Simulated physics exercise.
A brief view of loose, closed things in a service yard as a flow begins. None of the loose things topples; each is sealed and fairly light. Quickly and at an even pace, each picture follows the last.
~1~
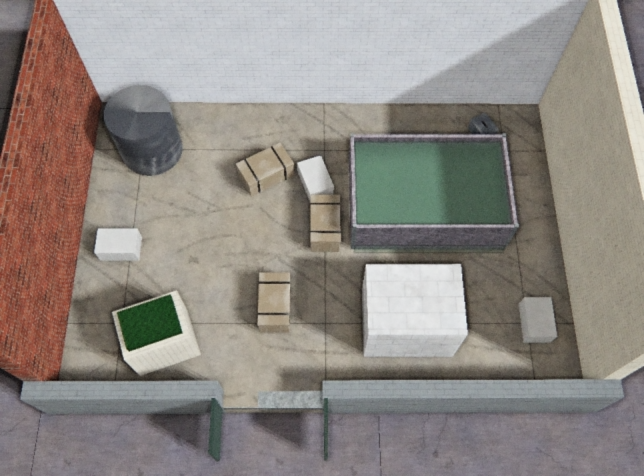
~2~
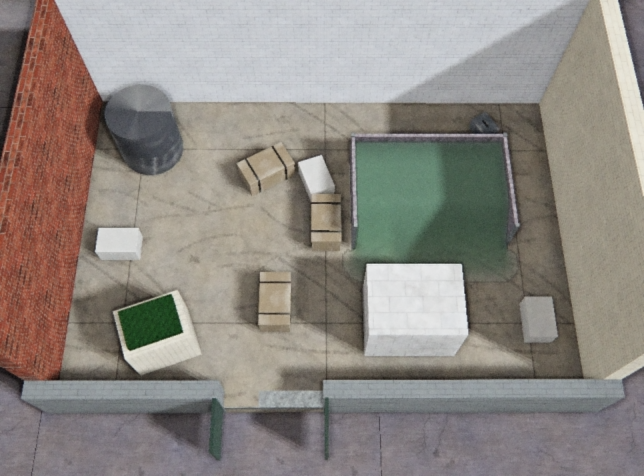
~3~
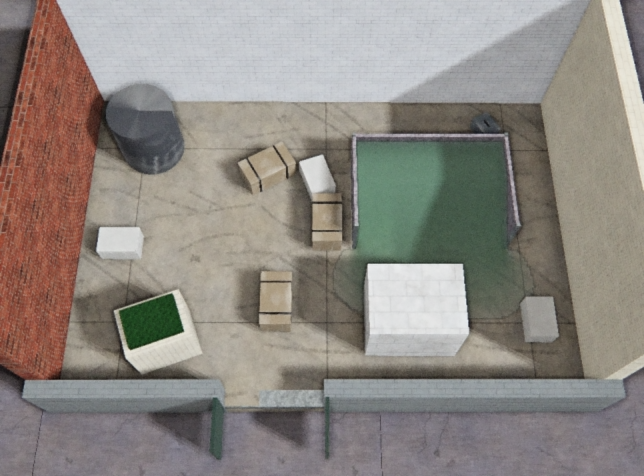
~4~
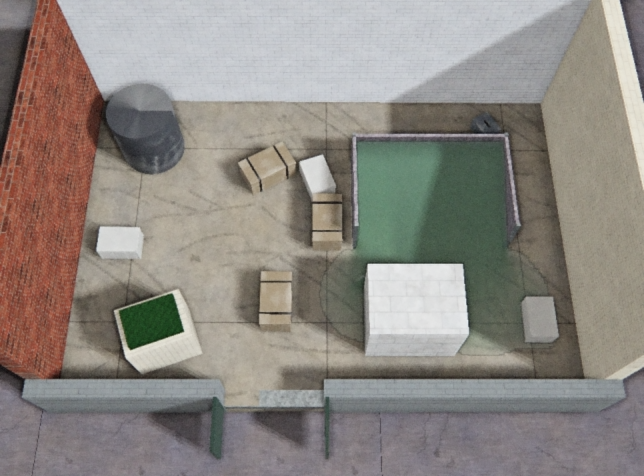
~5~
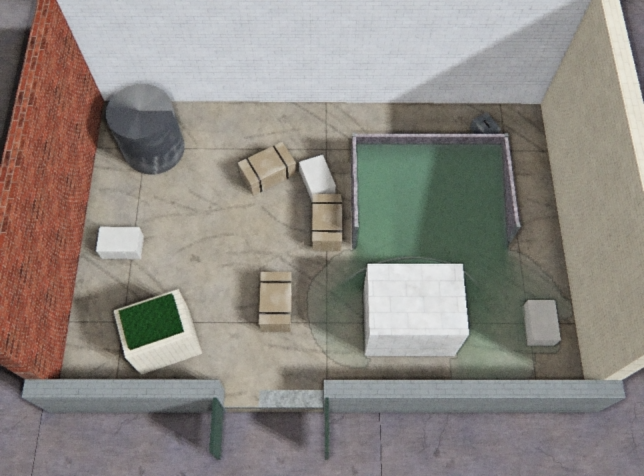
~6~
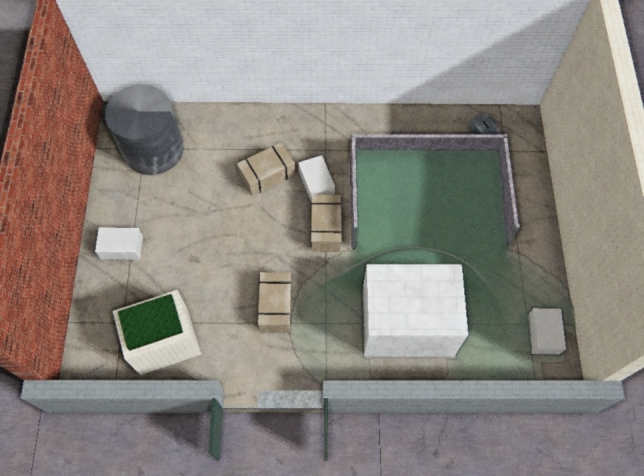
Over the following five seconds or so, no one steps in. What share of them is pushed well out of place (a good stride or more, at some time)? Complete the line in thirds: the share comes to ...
The share comes to less than a third.
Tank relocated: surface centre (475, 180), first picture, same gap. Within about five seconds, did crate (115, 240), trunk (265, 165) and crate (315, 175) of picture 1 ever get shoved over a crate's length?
The three, one by one: Short of that, short of that and short of that.
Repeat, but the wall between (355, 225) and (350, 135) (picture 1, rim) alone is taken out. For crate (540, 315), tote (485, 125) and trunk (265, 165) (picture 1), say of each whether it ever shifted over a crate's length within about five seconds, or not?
Outcome by item - short of that distance / short of that distance / displaced that far.
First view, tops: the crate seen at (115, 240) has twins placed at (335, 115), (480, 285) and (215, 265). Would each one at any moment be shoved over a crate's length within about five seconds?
In order: Hardly budges, shoved clear, then shoved clear.
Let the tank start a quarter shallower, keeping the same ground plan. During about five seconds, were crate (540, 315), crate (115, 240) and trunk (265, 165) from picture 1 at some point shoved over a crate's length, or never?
Object 1: Passed the mark. Object 2: Stayed below the mark. Object 3: Stayed below the mark.
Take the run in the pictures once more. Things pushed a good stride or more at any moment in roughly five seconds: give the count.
By my reckoning the answer is 2.
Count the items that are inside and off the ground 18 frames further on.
The count is 1.
A moment on, 1 of 7 are well off their spots; 1 afloat.
Next, 1 of 7 are well off their spots; 1 afloat.
Later, 2 of 7 are well off their spots; 1 afloat.
In the end, 2 of 7 are well off their spots, and 2 have been at some point; 1 afloat.
